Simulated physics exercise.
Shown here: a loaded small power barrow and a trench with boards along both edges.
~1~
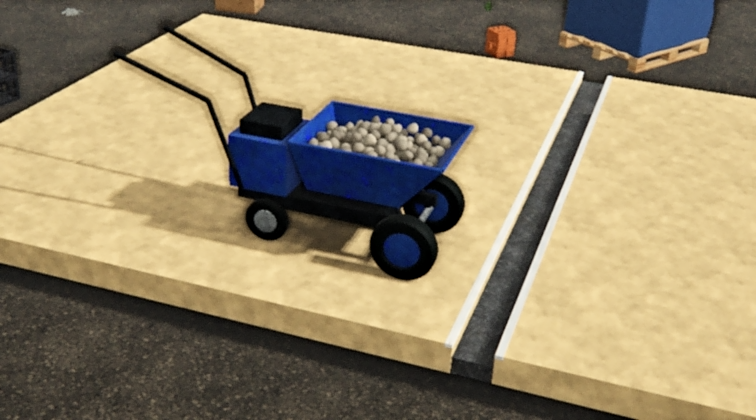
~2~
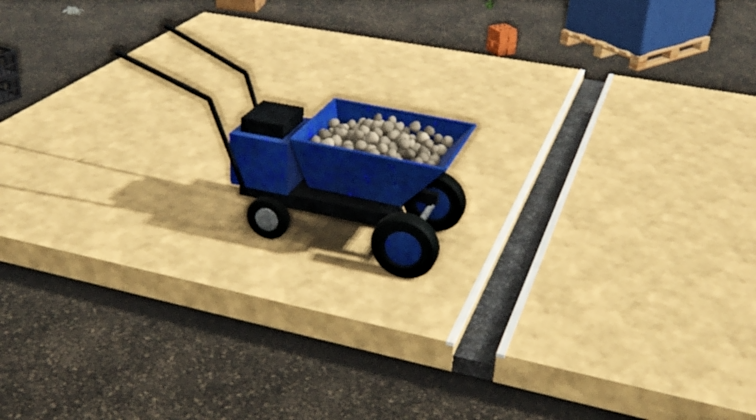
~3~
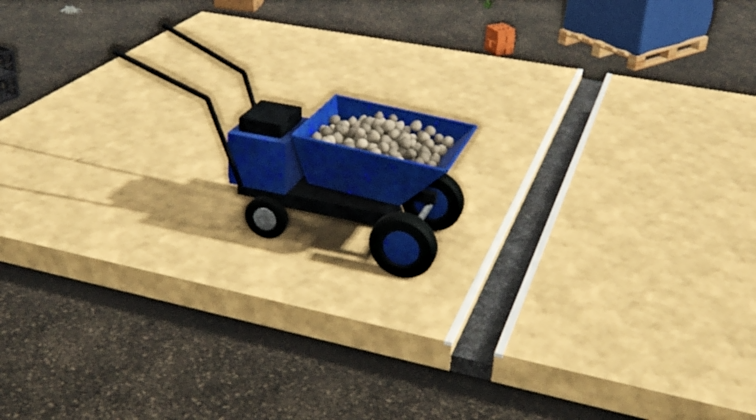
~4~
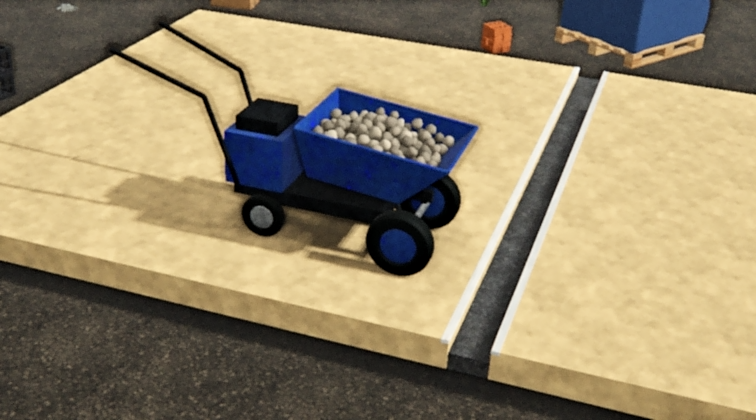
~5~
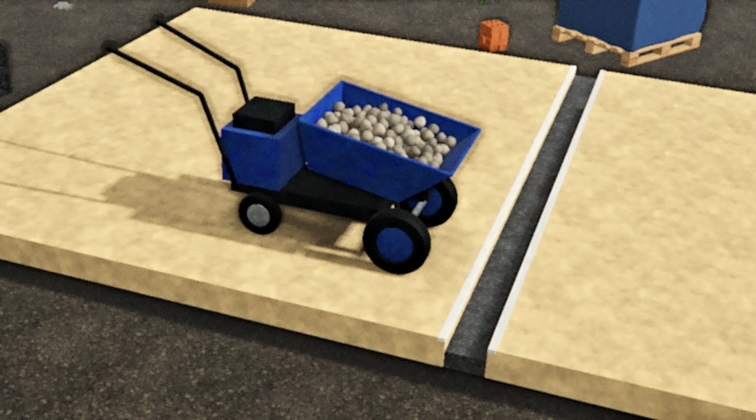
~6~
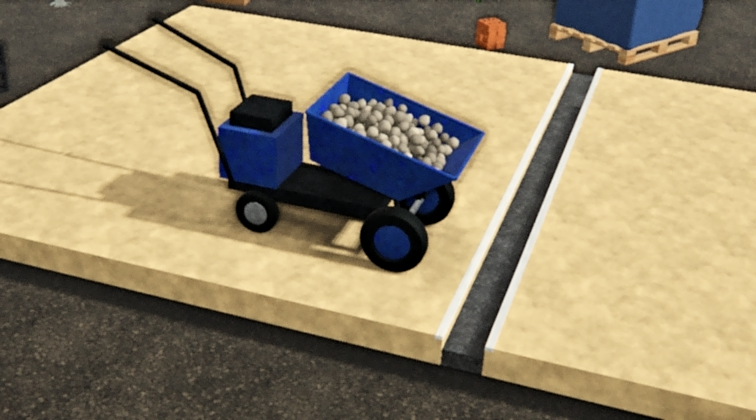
The blue skip of a small power barrow, loaded with rounded pale stones, sits level at first, then its rear rises gradually, tilting it forward to the right while the barrow stays beside a narrow trench edged with white boards.
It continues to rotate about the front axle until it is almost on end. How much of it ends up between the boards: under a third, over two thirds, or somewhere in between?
Ends up short of a third.
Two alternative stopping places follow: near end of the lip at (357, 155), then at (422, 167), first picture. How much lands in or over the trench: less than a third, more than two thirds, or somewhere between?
Log - stop 1: Under a third. Stop 2: Between a third and two thirds.
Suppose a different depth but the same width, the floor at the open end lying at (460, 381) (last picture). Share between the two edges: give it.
About 30 %.
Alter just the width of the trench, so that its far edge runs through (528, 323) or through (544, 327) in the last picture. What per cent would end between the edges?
About 50 %, then 60 %.
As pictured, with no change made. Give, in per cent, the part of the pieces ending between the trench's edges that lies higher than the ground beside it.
Estimate: Close to 35 in a hundred.
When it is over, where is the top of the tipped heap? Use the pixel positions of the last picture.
Roughly (524, 249).
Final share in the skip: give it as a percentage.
I'd say close to 30 percent.
Shortly afterwards, skip tipped steeply; the whole lot in the skip.
Next, skip tipped right over; the bulk in the skip; a little in or heaped over the trench; near a quarter beyond it; only a few falling.
Some moments later, skip tipped right over; near a quarter in the skip; near a quarter in or heaped over the trench; near half beyond it.
In the end, skip tipped right over; near a quarter in the skip; near a quarter in or heaped over the trench; near half beyond it.
